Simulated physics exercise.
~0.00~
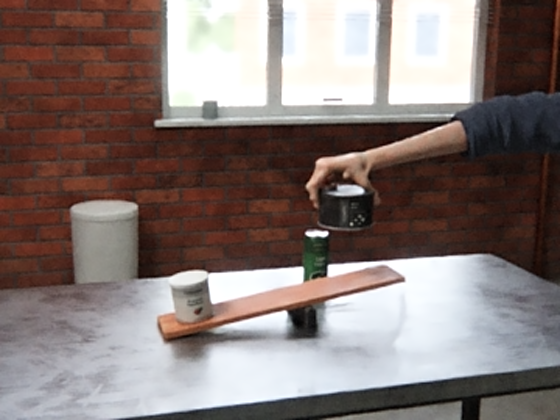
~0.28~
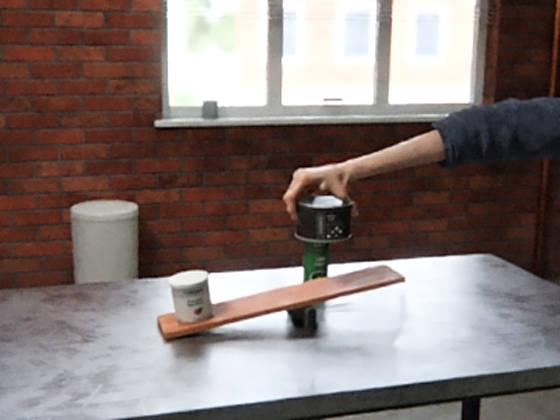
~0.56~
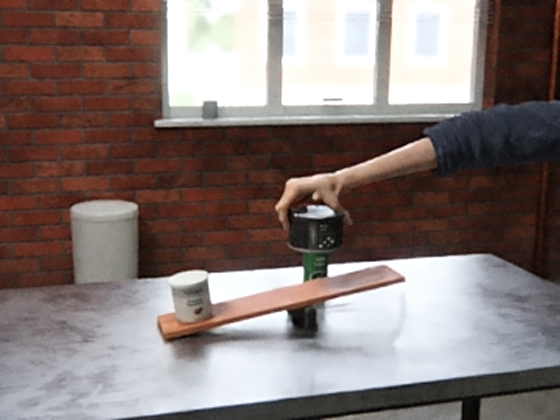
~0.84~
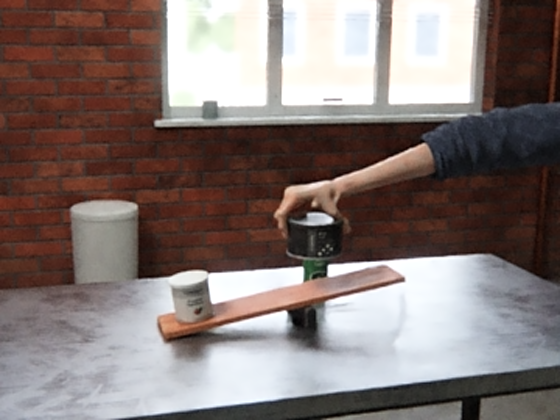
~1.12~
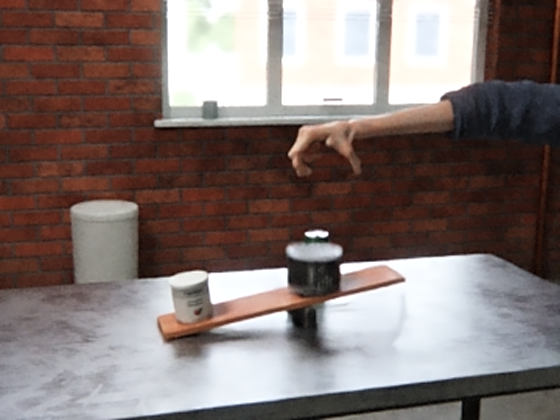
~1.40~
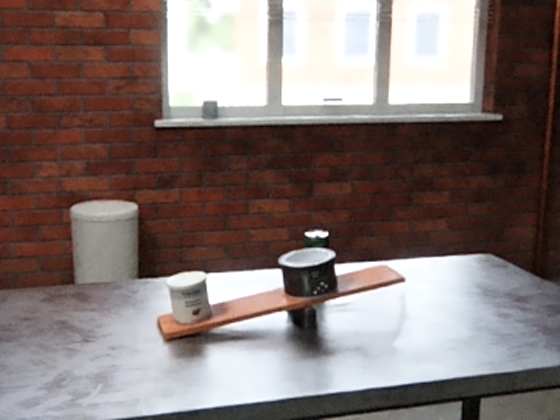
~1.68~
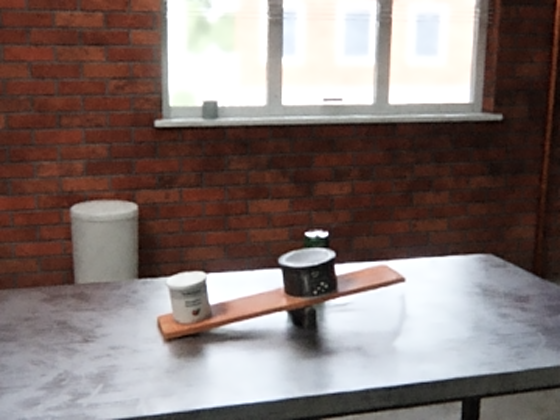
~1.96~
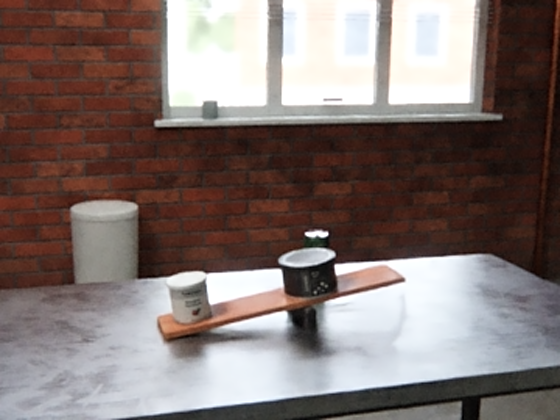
A hand lowers a black tub onto a tilted plank and withdraws, leaving it tilted.
